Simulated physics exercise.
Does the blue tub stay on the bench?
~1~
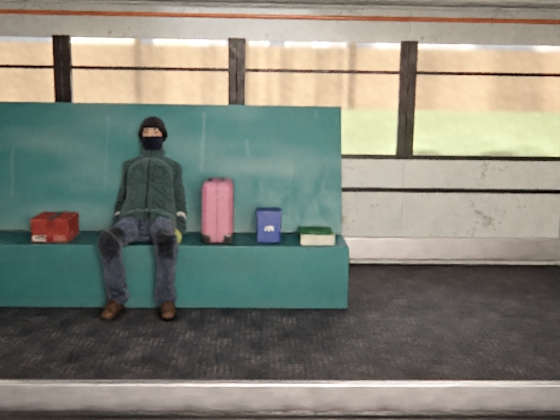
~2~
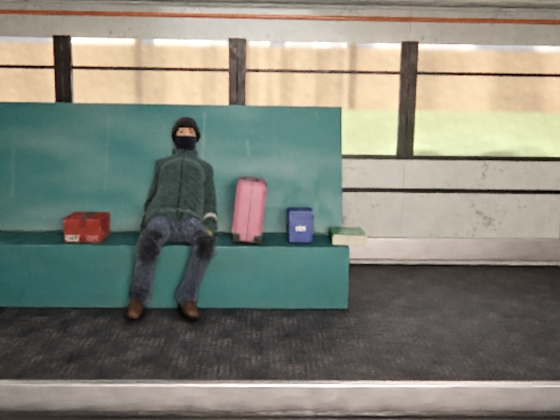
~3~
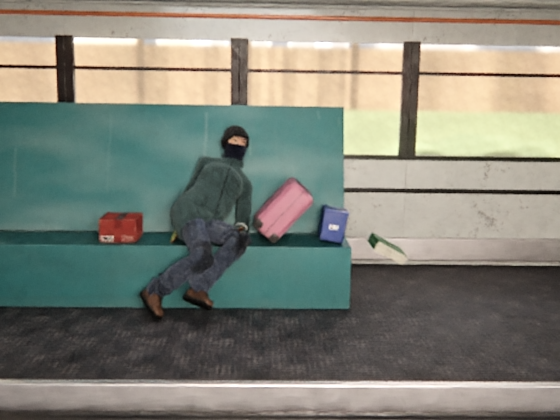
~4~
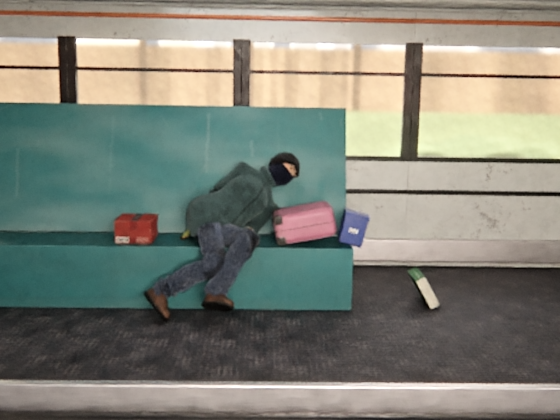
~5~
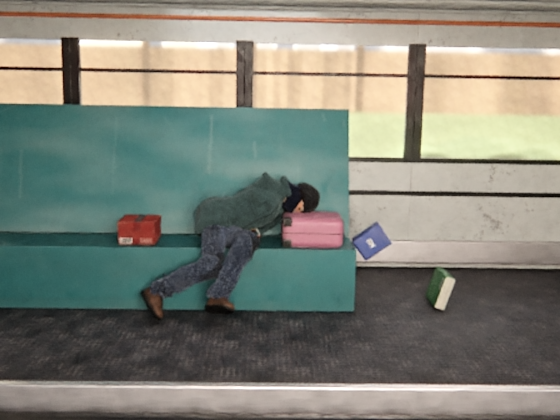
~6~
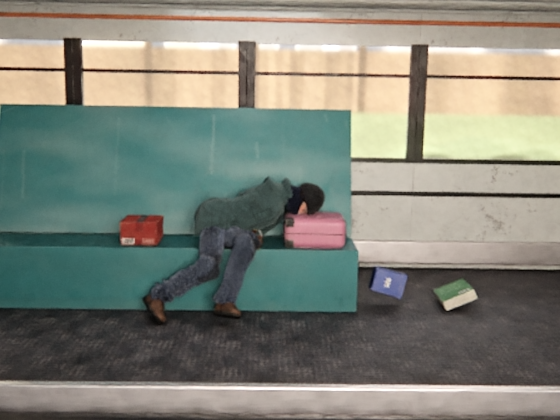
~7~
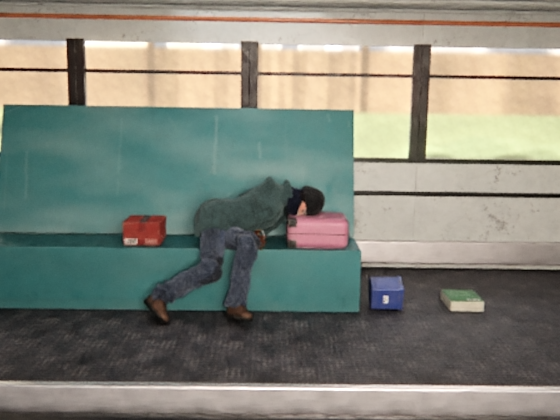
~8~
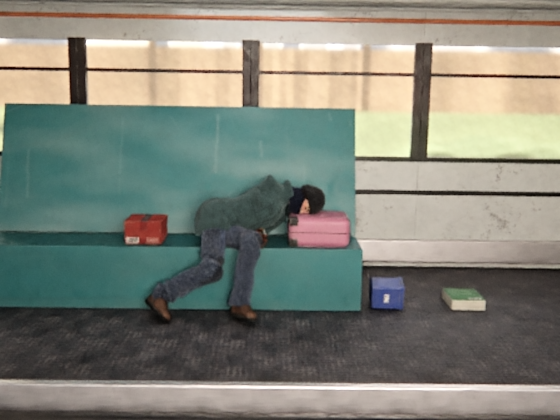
No, the blue tub slides right, tips over the end of the bench and ends up on the floor.
On a metro bench, a limp commuter slumps right as blue and green items fall off.
